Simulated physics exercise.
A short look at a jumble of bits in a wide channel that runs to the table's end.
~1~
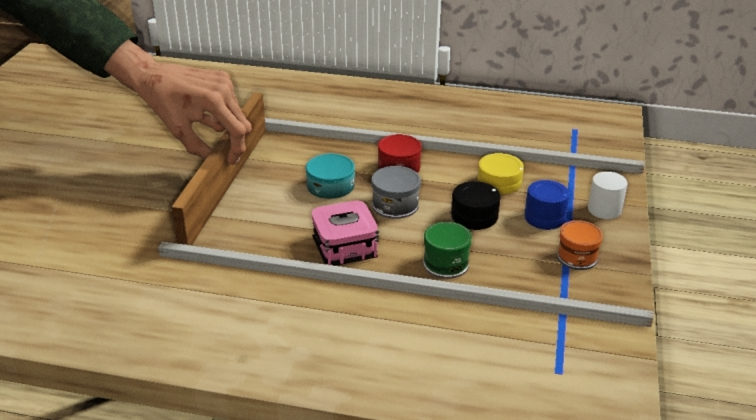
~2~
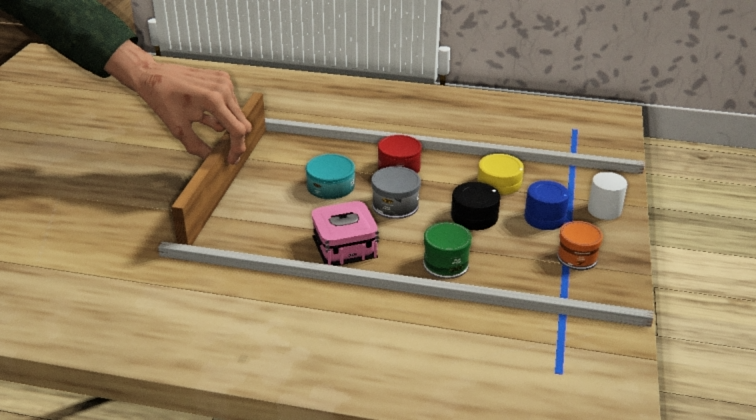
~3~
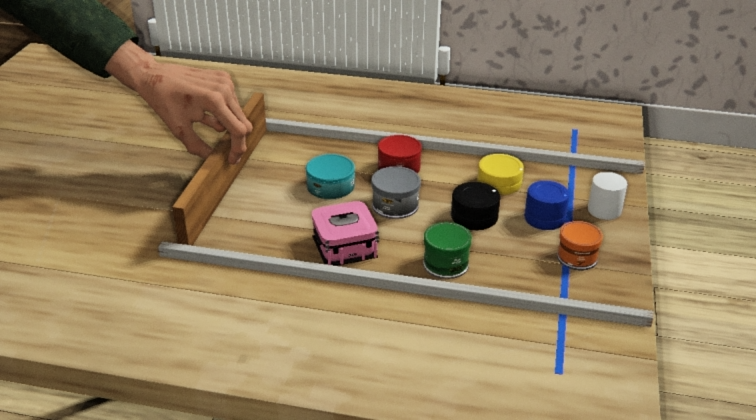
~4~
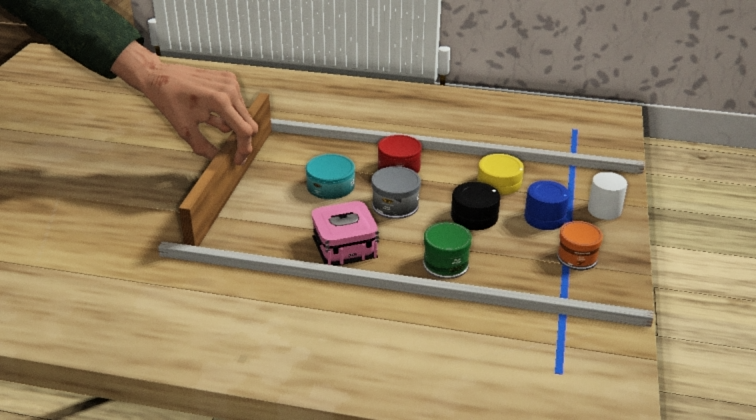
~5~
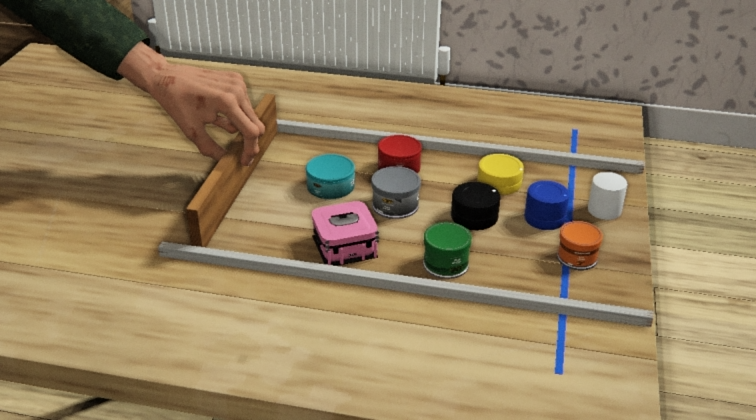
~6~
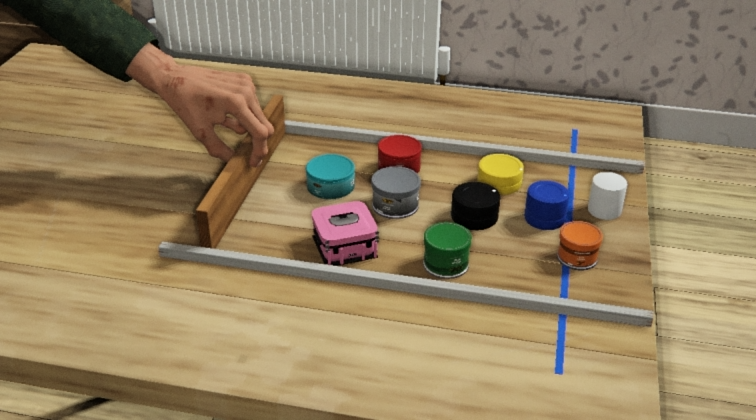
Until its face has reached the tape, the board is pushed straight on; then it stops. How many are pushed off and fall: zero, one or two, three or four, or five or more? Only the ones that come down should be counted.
I reckon the number that spills over the end lands at one or two.
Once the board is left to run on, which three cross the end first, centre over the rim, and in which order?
It runs the white lid, the blue lid, and lastly the green pot.
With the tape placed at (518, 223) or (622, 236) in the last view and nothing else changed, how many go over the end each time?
That would be 0, then 6.
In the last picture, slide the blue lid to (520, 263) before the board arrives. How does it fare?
From that start, the object then does not stay.
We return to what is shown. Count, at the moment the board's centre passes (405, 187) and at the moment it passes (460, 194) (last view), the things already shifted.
I count 6 first and 8 after.
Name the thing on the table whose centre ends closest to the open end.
It is the green pot.
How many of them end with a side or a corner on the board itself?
Tally at the end: 4.
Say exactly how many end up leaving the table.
In all, 2 of them.
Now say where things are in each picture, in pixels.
White lid (607, 196); orange tin (579, 245); blue lid (547, 205); board (224, 164); tape (568, 229), in the first frame.
Orange tin (579, 245); black lid (475, 205), in the second frame.
Blue lid (547, 205); pink case (344, 233), in the third frame.
White lid (607, 196); red tub (399, 157), in the fourth frame.
Orange tin (579, 245); yellow lid (500, 174), in the fifth frame.
White lid (607, 196); orange tin (579, 245); blue lid (547, 205); board (246, 167); tape (568, 229), in the sixth frame.
A little later, none off yet; white lid at rest near (607, 196); orange tin at rest near (579, 245); blue lid at rest near (547, 205).
When it is over, the number that fall off is one or two; down, blue lid and white lid.
